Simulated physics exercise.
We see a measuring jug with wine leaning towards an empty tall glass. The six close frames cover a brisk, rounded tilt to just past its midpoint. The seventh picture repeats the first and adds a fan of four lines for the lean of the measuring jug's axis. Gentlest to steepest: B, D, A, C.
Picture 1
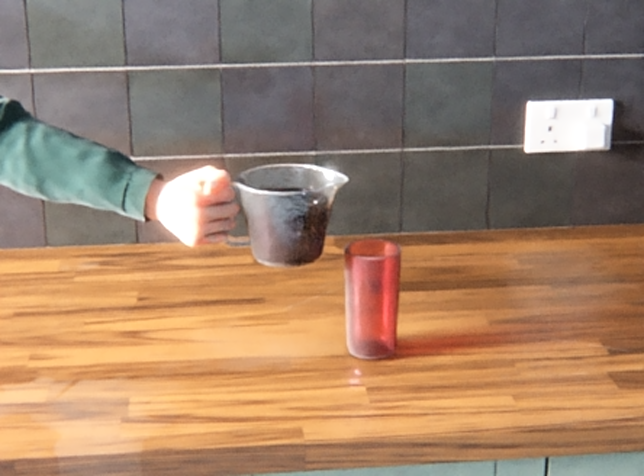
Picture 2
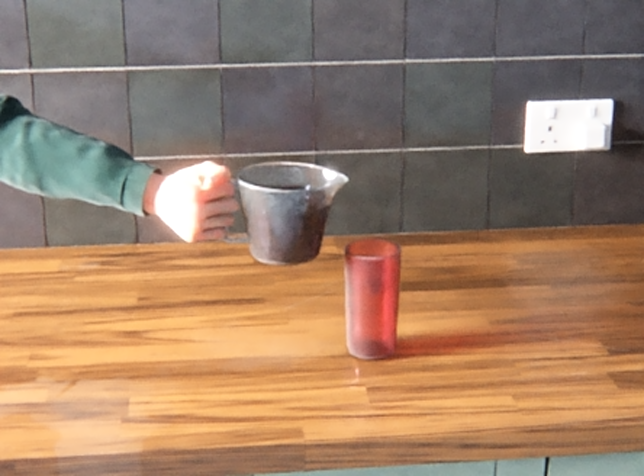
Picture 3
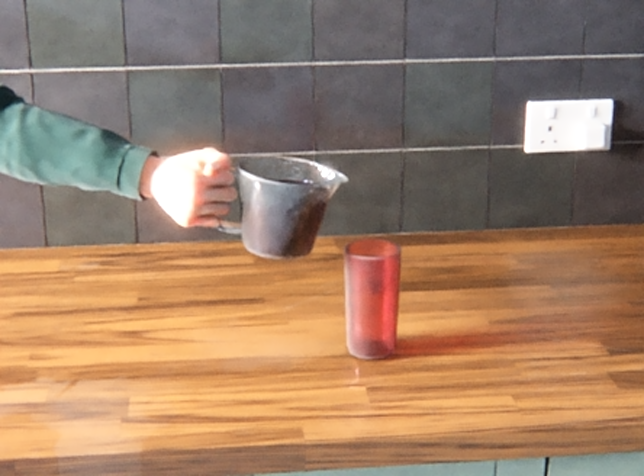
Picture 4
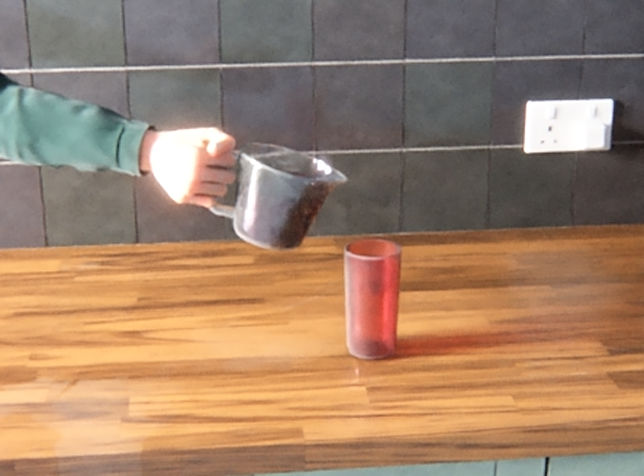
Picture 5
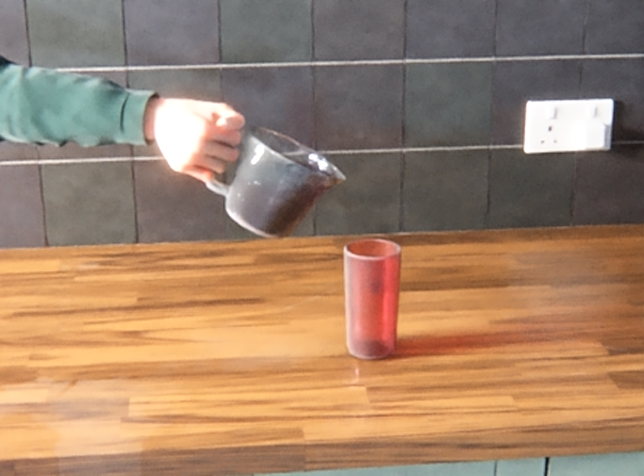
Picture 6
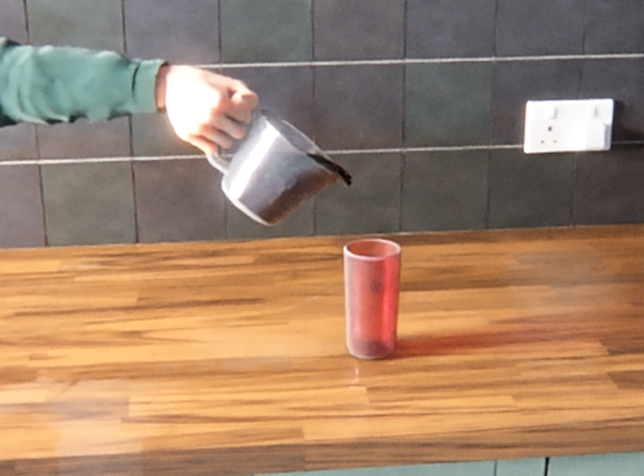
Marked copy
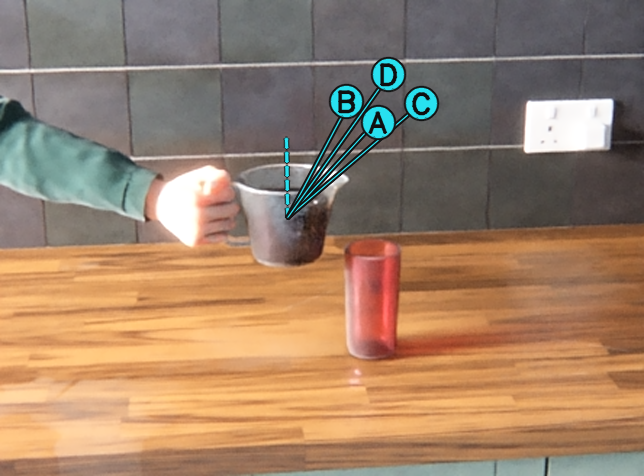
At first, a hand in a green sleeve holds a measuring jug of dark liquid upright, above and to the left of an empty tall red glass on a wooden counter. The hand gradually tilts the jug to the right, its base swinging up to the left, until dark liquid just emerges over the lip.
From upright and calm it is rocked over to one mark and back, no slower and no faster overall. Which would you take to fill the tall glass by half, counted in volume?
It is C.
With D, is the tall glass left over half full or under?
Under.
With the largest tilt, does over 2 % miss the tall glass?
No.
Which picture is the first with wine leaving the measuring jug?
Picture 6.
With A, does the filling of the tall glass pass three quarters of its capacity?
No, less.
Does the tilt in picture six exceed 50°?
No, it does not.
In cyan, A at (364, 133); B at (341, 117); C at (408, 114); D at (379, 88).
If A is chosen, the tall glass ends with about 32 % of what it can hold.
If B is chosen, the tall glass ends with about 6 % of what it can hold.
If C is chosen, the tall glass ends with about 50 % of what it can hold.
If D is chosen, the tall glass ends with about 17 % of what it can hold.
